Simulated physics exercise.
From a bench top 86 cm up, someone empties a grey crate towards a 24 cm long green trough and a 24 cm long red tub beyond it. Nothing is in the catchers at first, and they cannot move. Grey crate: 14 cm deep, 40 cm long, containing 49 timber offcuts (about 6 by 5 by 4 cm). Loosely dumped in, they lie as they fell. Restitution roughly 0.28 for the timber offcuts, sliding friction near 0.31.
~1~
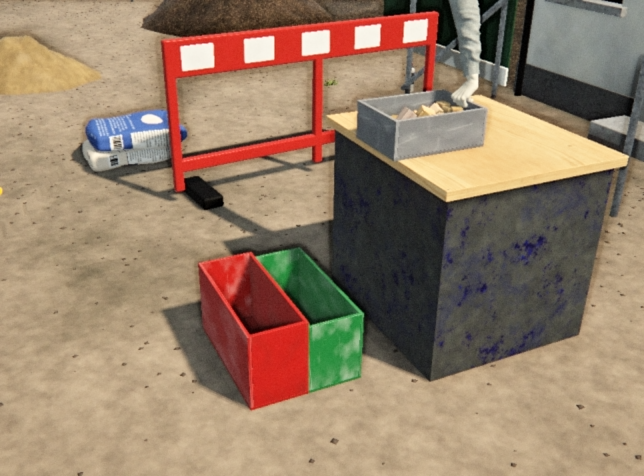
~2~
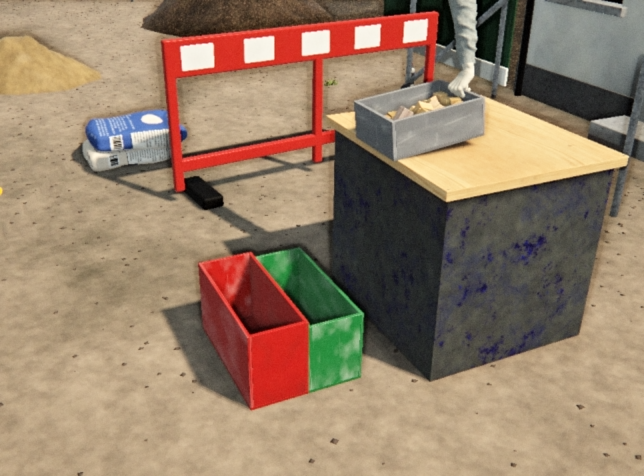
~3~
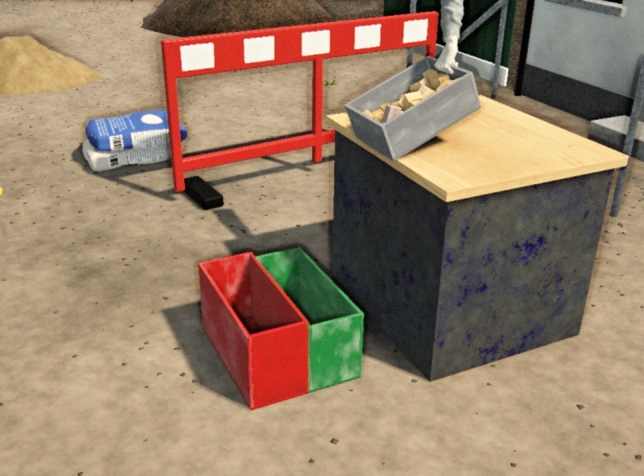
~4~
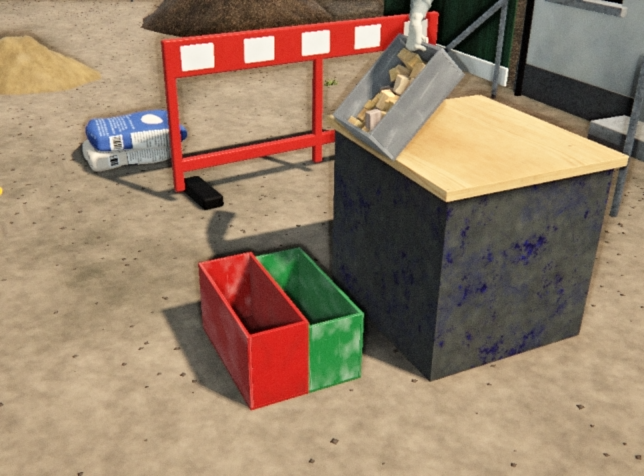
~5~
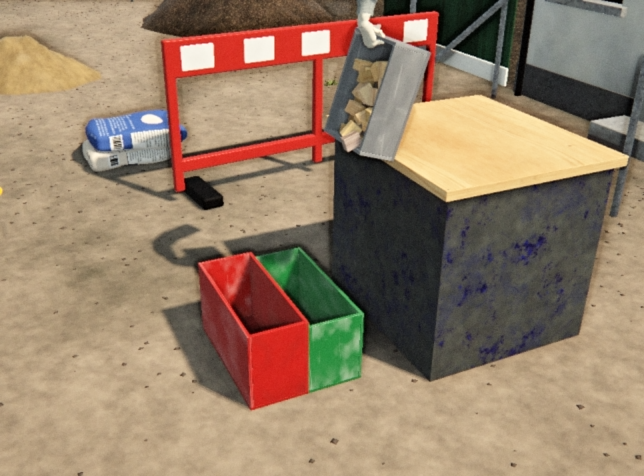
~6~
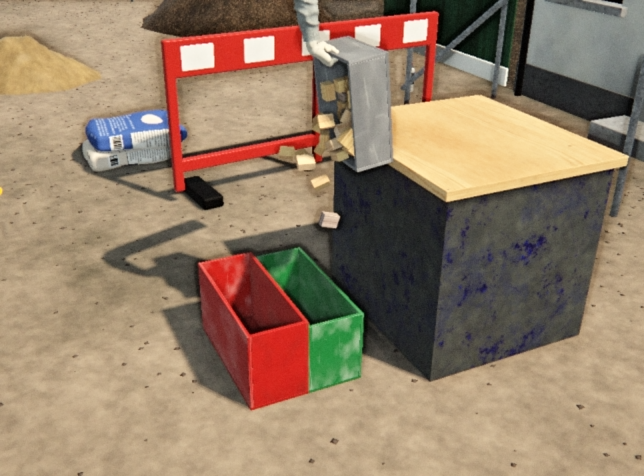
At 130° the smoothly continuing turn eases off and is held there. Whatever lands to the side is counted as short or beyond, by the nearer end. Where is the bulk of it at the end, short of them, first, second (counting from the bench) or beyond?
The bulk is nearer.
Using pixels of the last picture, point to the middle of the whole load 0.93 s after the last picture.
Estimated centre in the last picture: (296, 337).
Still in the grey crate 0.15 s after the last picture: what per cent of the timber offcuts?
That works out to some 65 percent of it.
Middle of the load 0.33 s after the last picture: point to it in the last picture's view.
Estimated centre in the last picture: (309, 174).
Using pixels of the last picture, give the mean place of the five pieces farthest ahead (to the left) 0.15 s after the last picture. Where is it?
The leading five average out near (266, 242).
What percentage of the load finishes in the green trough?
Estimate: About 75 in a hundred.
Then, 0.15 s after the last picture, tilt 111°; 32 still in the grey crate, 1 in the green trough and 16 in the air.
Then, 0.33 s after the last picture, tilt 123°; 15 still in the grey crate, 12 in the green trough, 5 in the red tub and 17 in the air.
Then, 0.60 s after the last picture, tilt 130°; 25 in the green trough, 13 in the red tub and 11 in the air.
Outcome (0.93 s after the last picture), 36 in the green trough and 13 in the red tub.
